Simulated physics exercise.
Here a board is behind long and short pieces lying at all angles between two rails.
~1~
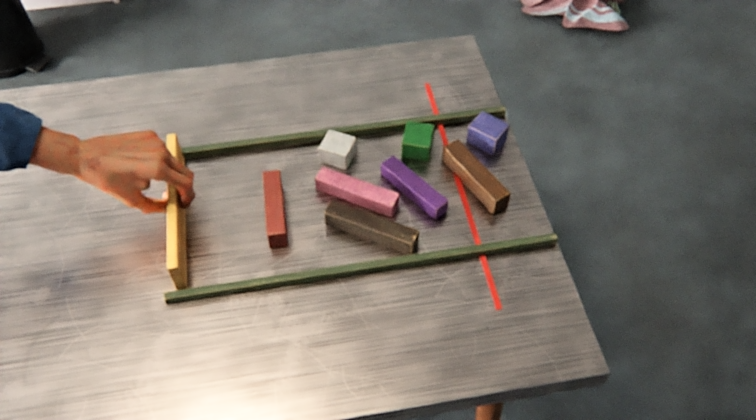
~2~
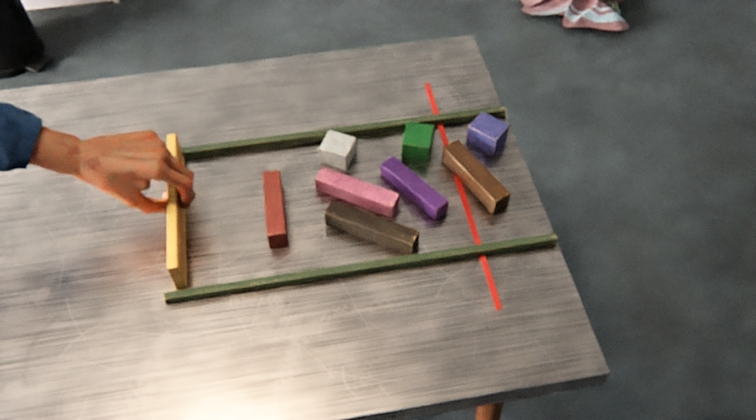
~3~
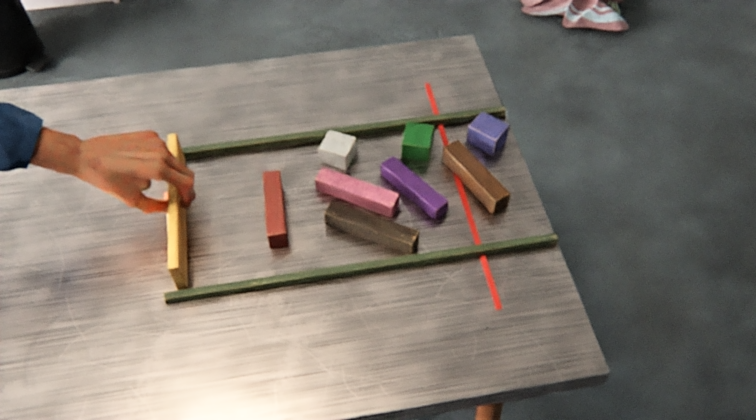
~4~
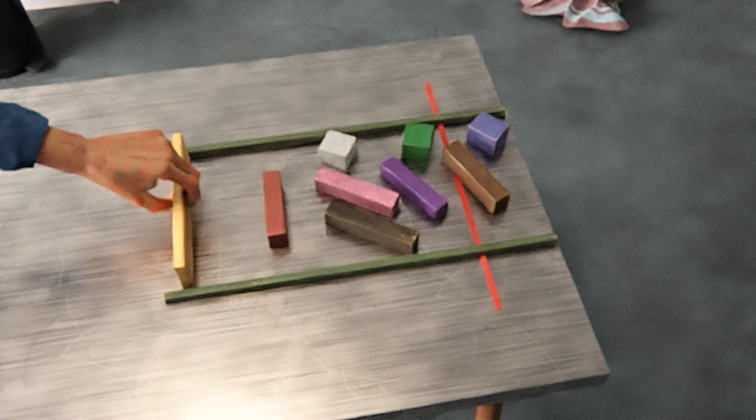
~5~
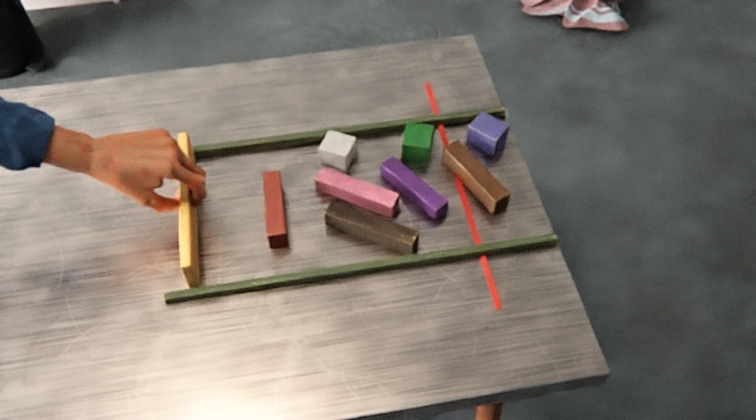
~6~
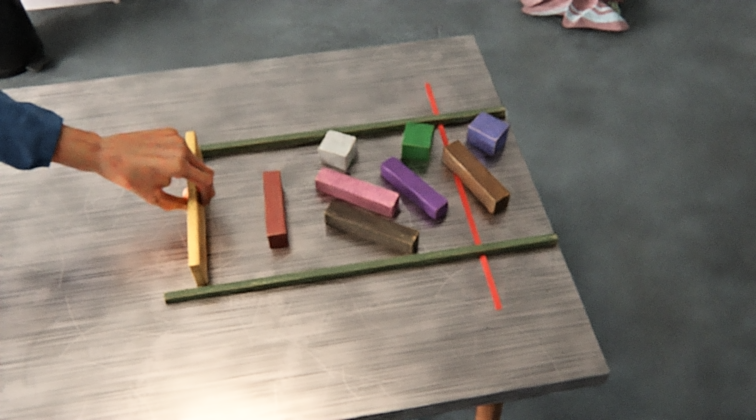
A hand slides a yellow board slightly right between two rails, behind scattered colored blocks.
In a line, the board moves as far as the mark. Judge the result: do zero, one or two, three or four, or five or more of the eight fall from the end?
One or two of them fall from the end.
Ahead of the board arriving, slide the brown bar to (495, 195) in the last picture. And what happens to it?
Lab note: Started there, it ends up below.
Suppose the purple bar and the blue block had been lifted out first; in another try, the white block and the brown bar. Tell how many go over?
You'd get 0 in the first case and 0 in the second one.
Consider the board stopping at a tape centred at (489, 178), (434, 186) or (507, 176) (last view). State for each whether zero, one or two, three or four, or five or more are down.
Per place, in order: Three or four; zero; 5 or more.
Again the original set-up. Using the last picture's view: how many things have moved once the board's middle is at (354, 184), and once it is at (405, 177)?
Respectively 5 and 7.
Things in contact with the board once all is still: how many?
Tally at the end: 2.
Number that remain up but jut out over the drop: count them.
I'd put it at 0.
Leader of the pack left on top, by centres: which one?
Answer: The purple bar.
Early on, none off yet; blue block at rest near (488, 133); brown bar at rest near (475, 176); green block at rest near (418, 142).
Finally, the number that fall off is one or two; lost, brown bar and blue block.
